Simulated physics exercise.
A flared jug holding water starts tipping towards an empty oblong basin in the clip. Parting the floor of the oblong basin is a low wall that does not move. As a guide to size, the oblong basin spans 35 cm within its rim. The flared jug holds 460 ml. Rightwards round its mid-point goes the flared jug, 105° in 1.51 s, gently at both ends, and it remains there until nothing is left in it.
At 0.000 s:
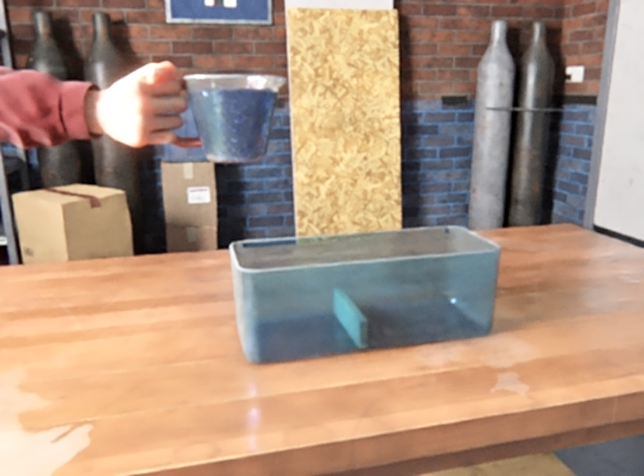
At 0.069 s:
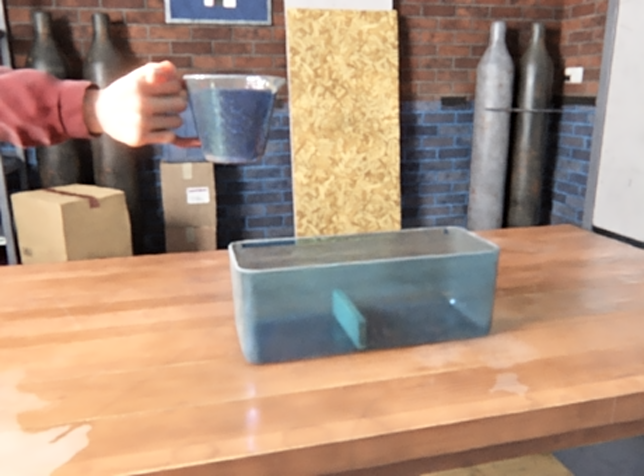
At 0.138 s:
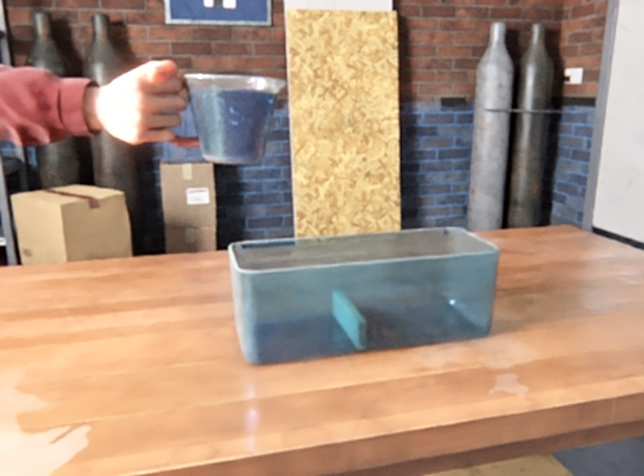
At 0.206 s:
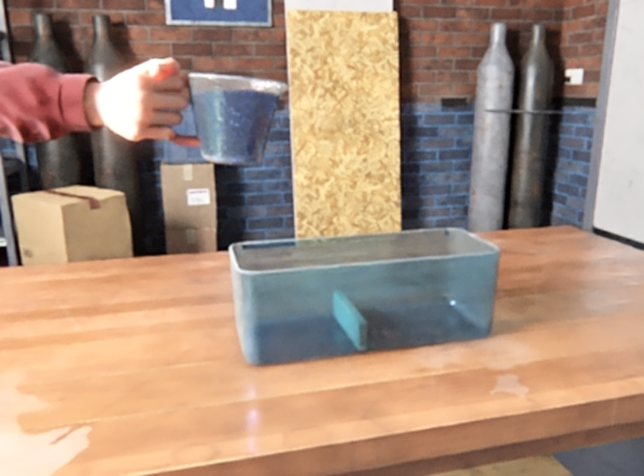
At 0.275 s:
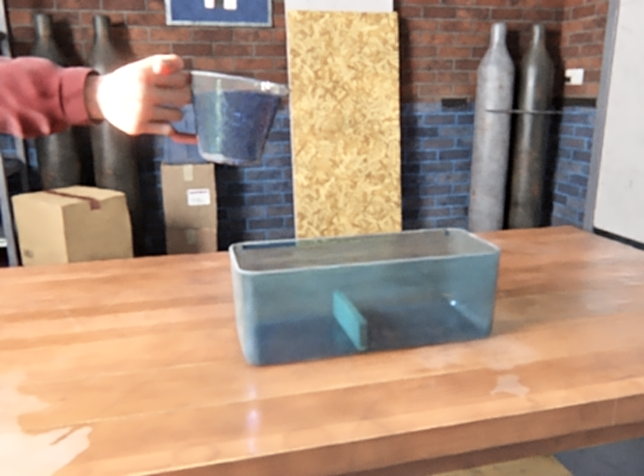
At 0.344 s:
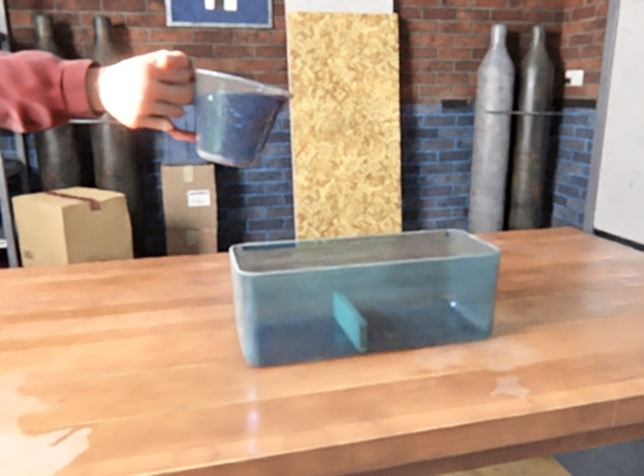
In a brick-walled workshop, a hand in a red sleeve holds a bluish flared jug above and left of a teal oblong basin with a low inner wall on a wooden table, then gradually tilts the jug slightly rightwards.
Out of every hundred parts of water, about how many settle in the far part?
About 49 out of 100.
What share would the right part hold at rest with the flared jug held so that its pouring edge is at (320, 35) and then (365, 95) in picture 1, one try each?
It comes to 90 per cent, and then 95 per cent.
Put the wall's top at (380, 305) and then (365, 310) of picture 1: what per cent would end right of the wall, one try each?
Roughly 10 per cent, then 15 per cent.
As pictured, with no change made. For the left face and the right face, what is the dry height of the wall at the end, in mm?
26 mm left, 28 mm right.
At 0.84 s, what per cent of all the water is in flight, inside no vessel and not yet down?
Close to 22 in a hundred.
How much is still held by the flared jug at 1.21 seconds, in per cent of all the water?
10 in a hundred, give or take.
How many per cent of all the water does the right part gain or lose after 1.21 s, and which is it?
Its share increases, some 4 in a hundred.
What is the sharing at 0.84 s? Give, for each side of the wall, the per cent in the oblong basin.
Left about 4, right about 8.
By 0.84 s the tilt is 62° and 65 per cent is still to pour, 4 is left of the wall and 8 right of it.
By 1.21 s the tilt is 95° and 11 per cent is still to pour, 28 is left of the wall and 45 right of it.
By 1.59 s the tilt is 105° and 0 per cent is still to pour, 50 is left of the wall and 49 right of it.
By 2.01 s the tilt is 105° and 0 per cent is still to pour, 49 is left of the wall and 49 right of it.
At rest 49 per cent lies left of the wall, 49 right of it and 1 outside.
